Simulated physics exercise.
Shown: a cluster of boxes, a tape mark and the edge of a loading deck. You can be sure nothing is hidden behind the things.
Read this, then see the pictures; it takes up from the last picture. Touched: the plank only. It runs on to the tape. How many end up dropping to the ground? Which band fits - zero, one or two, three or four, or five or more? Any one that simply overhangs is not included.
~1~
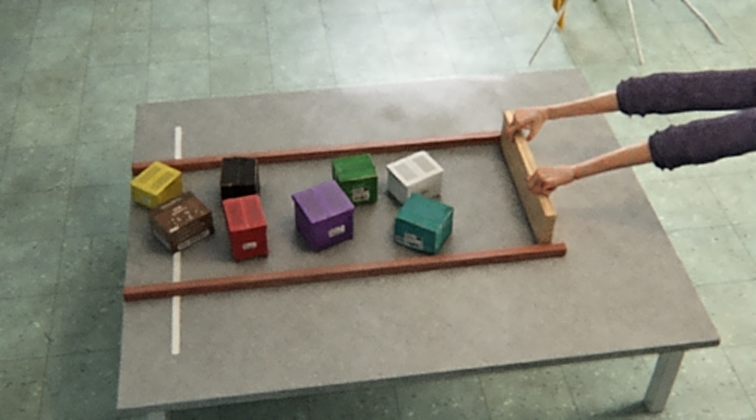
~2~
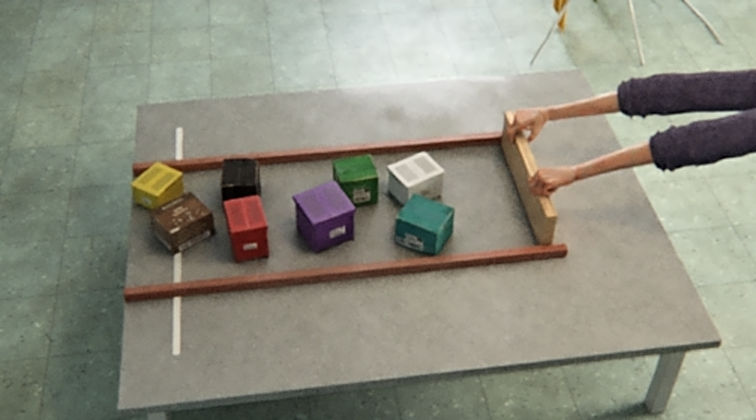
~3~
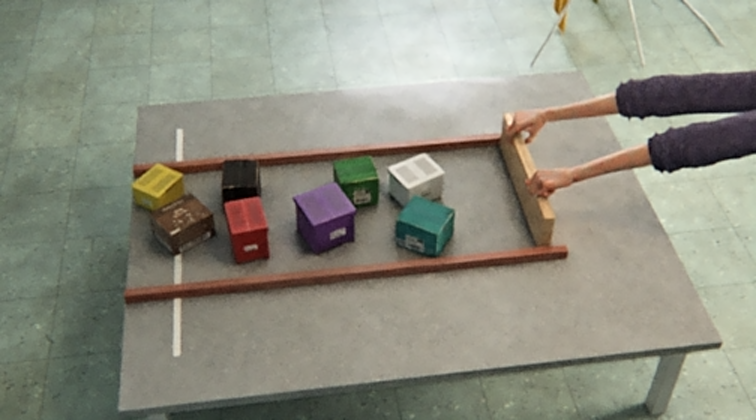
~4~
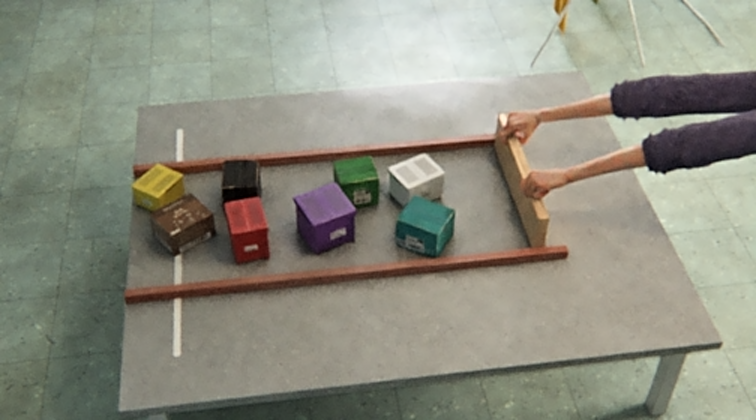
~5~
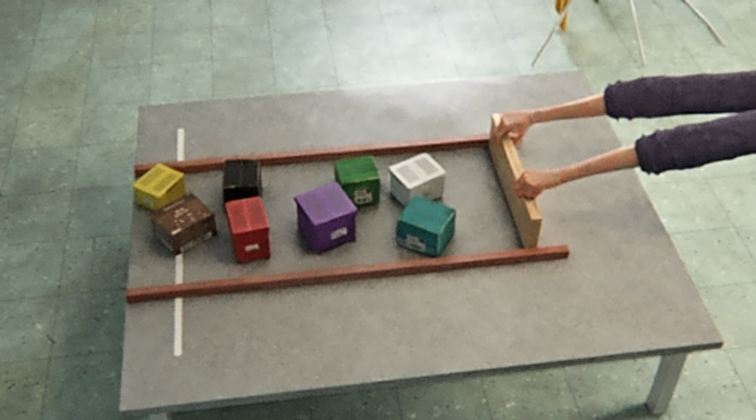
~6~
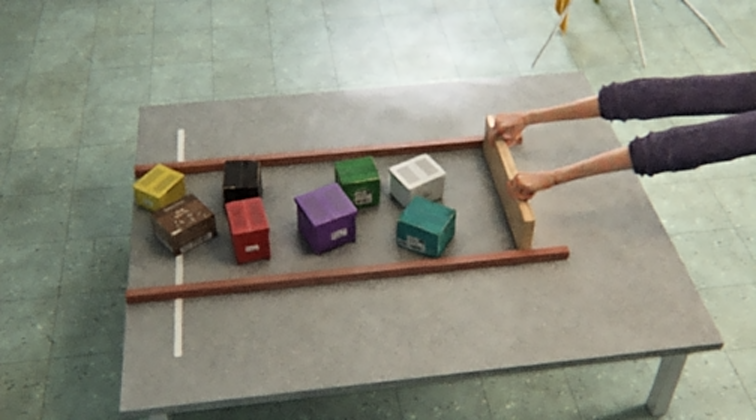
Seems the ones that don't stay up number at least five, for sure.
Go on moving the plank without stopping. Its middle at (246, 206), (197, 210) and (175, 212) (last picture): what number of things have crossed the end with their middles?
2, 5 and 6.
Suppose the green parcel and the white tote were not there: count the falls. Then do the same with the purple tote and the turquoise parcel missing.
First try: 3 fallen; other try: 4.
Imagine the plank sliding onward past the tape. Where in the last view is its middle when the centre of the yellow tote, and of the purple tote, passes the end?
The middle is at (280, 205) when it's the yellow tote, and at (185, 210) when it's the purple tote.
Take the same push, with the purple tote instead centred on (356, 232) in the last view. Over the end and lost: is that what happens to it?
Observed: The purple tote does not remain.
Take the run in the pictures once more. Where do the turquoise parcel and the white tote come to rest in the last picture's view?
I'd say approximately (153, 266) and then (155, 200).
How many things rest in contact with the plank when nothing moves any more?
Contact count: 2.
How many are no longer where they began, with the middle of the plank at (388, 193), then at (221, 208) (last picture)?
Counting first: 4, next 8.
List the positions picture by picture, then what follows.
Yellow tote (158, 187); brown box (182, 222); black box (240, 185); plank (526, 177); tape (177, 227), in the first frame.
Brown box (182, 223); plank (527, 178), in the second frame.
Black box (242, 187); white tote (416, 183), in the third frame.
Yellow tote (159, 190); turquoise parcel (425, 227), in the fourth frame.
Brown box (184, 224); green parcel (357, 183), in the fifth frame.
Yellow tote (160, 190); brown box (184, 224); black box (243, 188); plank (507, 182); tape (180, 229), in the sixth frame.
Early on, none off yet; yellow tote at rest near (160, 190); brown box at rest near (184, 224); black box at rest near (243, 188).
A while later, none off yet; yellow tote travelled a little near (144, 189); brown box travelled about its own width near (151, 223); black box travelled about its own width near (185, 190).
Finally, the number that fall off is five or more; lost, green parcel, purple tote, red tote, black box, brown box and yellow tote.
